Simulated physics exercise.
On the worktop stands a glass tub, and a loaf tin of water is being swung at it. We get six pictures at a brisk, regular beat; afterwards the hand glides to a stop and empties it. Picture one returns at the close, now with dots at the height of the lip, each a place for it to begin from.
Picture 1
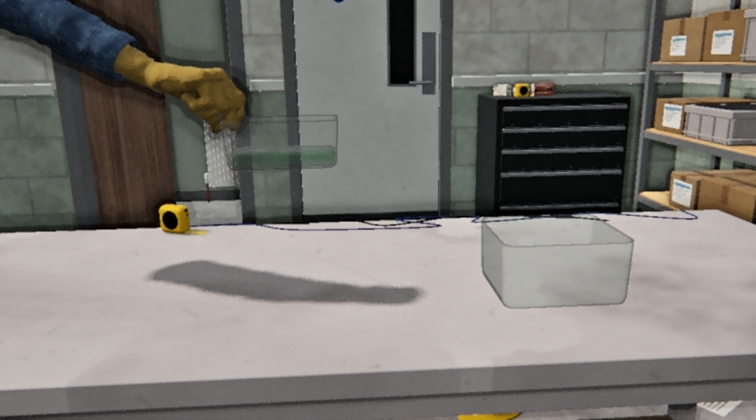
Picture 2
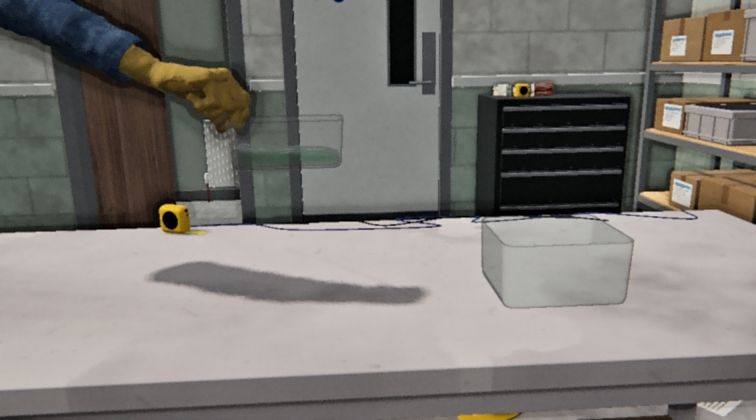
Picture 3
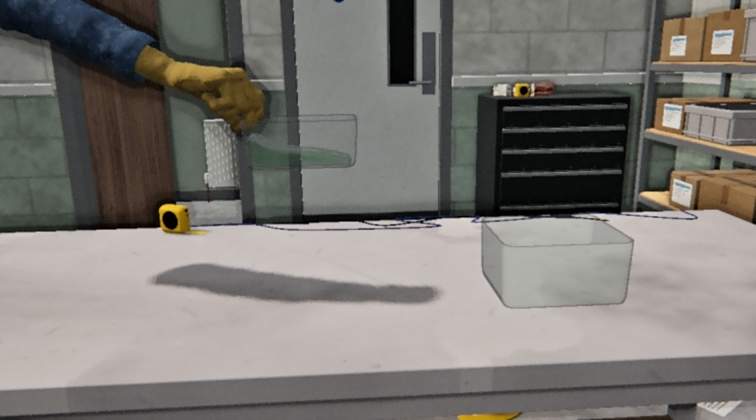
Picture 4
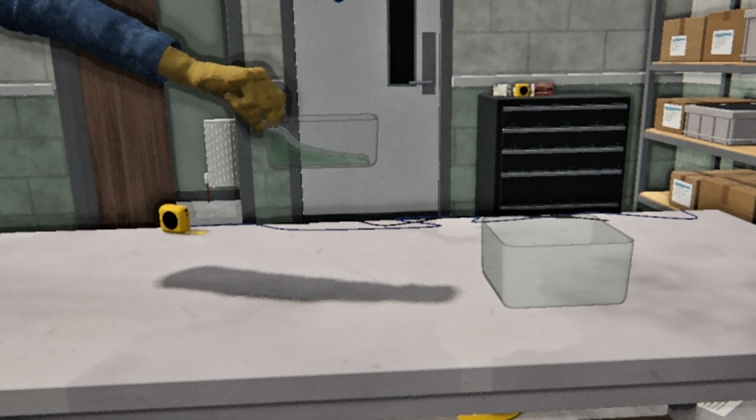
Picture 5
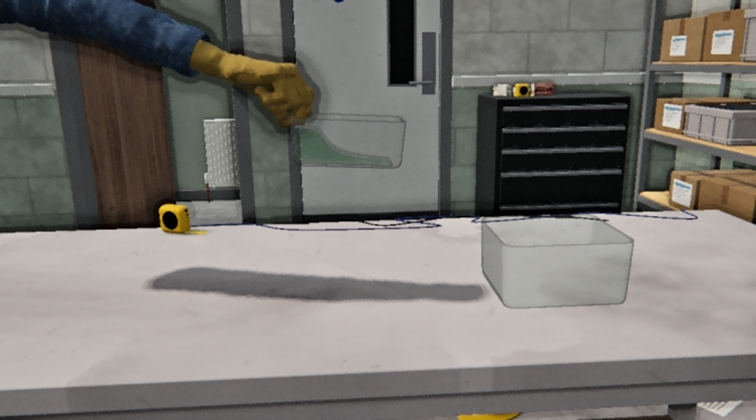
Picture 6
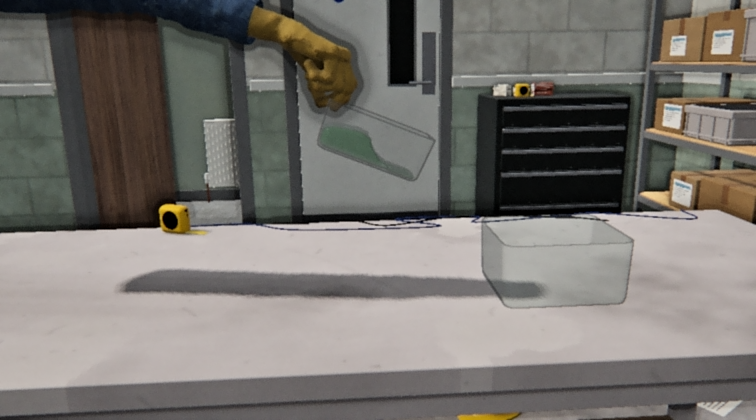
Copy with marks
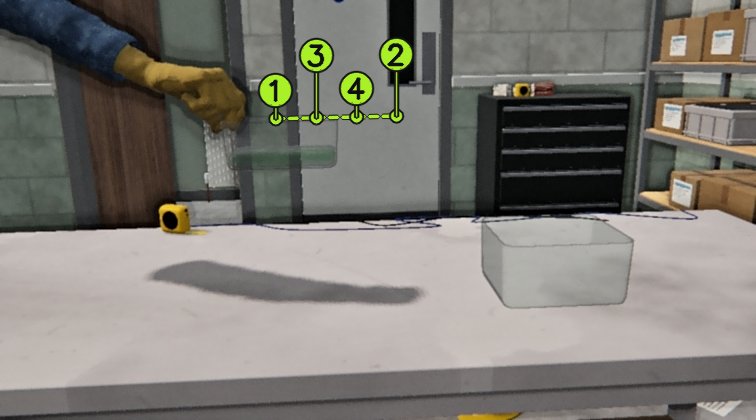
A gloved hand in a yellow glove and blue sleeve carries a clear container of greenish water rightward above a pale worktop, seen from a fixed, level view in a workshop. An empty clear tub stands at right, a yellow tape measure at left, with a door, black drawers and boxed shelves behind. The water slopes up the container's left side, then the hand tips it down rightward.
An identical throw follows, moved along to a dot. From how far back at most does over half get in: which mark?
I would pick dot 4.
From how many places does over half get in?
Two of them.
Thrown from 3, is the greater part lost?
Yes, that goes wrong.
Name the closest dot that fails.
3.
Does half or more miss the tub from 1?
Yes, it does.
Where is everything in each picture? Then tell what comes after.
The first picture shows upright, lip at (336, 117); tub from (502, 307) to (625, 302); nothing has left yet.
The second picture shows upright, lip at (341, 117); nothing has left yet.
The third picture shows upright, lip at (355, 117); nothing has left yet.
The fourth picture shows upright, lip at (375, 116); nothing has left yet.
The fifth picture shows tipped about 3°, lip at (402, 119); nothing has left yet.
The sixth picture shows tipped about 22°, lip at (431, 136); nothing has left yet.
In lime, 1 at (275, 118); 2 at (396, 116); 3 at (316, 117); 4 at (356, 116).
For dot 1, about 2 % lands in the tub, 94 % falls short and 4 % goes beside or beyond.
For dot 2, about 90 % lands in the tub, 6 % falls short and 3 % goes beside or beyond.
For dot 3, about 36 % lands in the tub, 59 % falls short and 5 % goes beside or beyond.
For dot 4, about 72 % lands in the tub, 18 % falls short and 10 % goes beside or beyond.
